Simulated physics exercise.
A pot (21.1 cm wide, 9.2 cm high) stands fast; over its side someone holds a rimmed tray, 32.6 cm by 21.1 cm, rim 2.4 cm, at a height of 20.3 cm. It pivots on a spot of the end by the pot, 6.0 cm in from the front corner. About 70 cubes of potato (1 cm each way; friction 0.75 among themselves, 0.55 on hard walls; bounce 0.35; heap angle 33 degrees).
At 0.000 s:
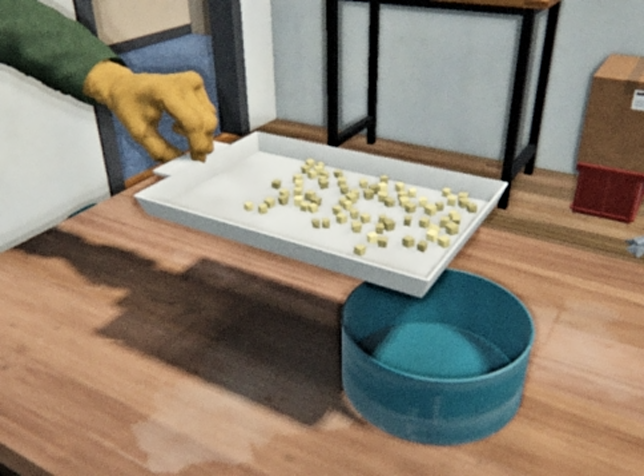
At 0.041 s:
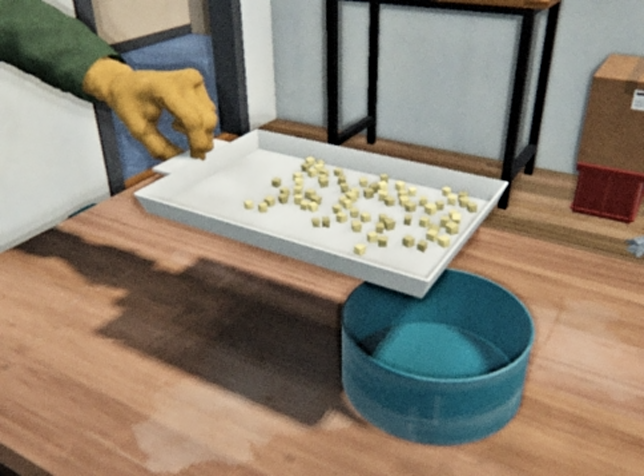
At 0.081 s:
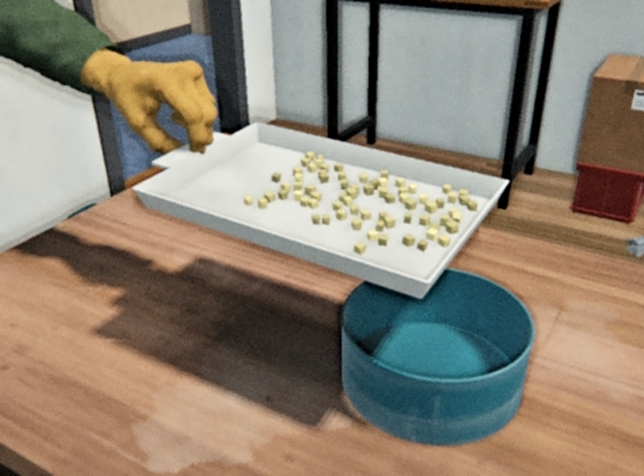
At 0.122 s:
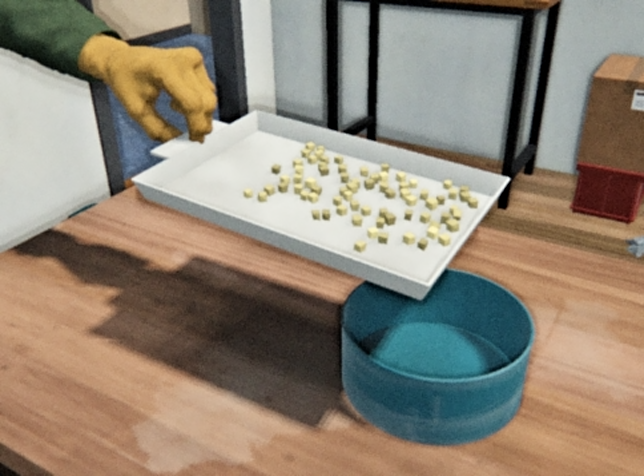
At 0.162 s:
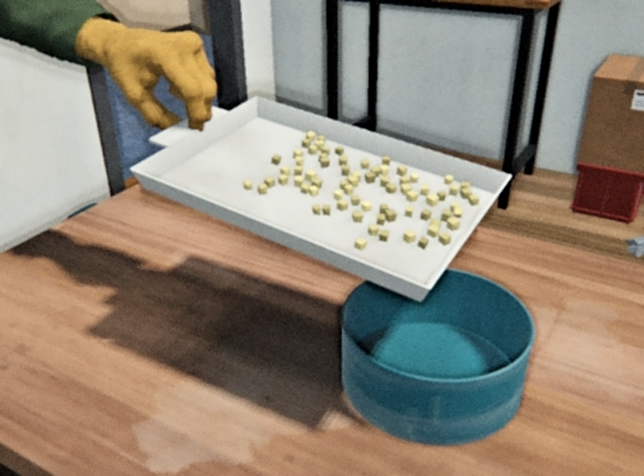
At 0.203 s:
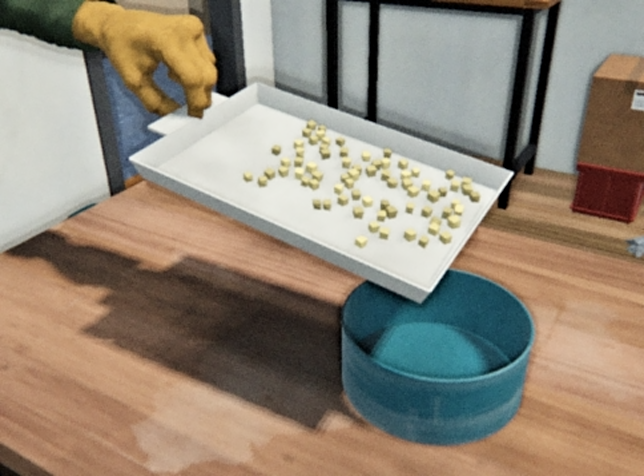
A white rimmed tray scattered with small pale yellow cubes tilts gradually as a yellow-gloved hand raises its left end, while its right end stays low above a round teal pot on a wooden table and the cubes barely shift.
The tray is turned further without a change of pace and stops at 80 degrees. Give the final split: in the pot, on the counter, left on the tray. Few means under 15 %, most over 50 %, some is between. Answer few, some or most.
In the pot: Few; on the counter: Most; left on the tray: Some.
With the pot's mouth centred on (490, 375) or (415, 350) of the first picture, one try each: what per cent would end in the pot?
About 45 and 25 per cent.
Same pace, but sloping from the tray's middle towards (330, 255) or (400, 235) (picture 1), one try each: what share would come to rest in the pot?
Some 0 and 5 per cent.
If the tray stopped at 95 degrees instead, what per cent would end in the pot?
It would be near 0 per cent.
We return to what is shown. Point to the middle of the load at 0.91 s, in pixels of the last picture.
Around (440, 303).
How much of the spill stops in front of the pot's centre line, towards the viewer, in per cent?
Roughly 100 per cent.
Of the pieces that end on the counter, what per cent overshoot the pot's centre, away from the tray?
Roughly 90 per cent.
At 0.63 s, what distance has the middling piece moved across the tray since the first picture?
Some 4 cm.
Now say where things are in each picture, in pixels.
Tray tilt 0 degrees, front corners at (145, 194) and (423, 273); middle of the pieces at (351, 199); pot at (436, 316), in the first frame.
Tray tilt 1 degrees, front corners at (145, 192) and (423, 274); middle of the pieces at (351, 198), in the second frame.
Tray tilt 2 degrees, front corners at (144, 187) and (423, 275); middle of the pieces at (352, 194), in the third frame.
Tray tilt 5 degrees, front corners at (143, 178) and (424, 277), lowest corner right front; middle of the pieces at (352, 188), in the fourth frame.
Tray tilt 8 degrees, front corners at (142, 168) and (425, 280), lowest corner right front; middle of the pieces at (353, 182), in the fifth frame.
Tray tilt 11 degrees, front corners at (141, 157) and (425, 282), lowest corner right front; middle of the pieces at (353, 175); pot at (436, 316). The tray's pace is about 80 degrees a second, in the sixth frame.
Then, at 0.63 s, tilt 44 degrees; the tray holds 100 %, the pot 0 %.
After 0.91 s, tilt 66 degrees; the tray holds 65 %, the pot 0 %.
Then, at 1.30 s, tilt 80 degrees; the tray holds 35 %, the pot 0 %.
By 2.8 s all is still; pot 0 %, counter 80 %, tray 20 %.
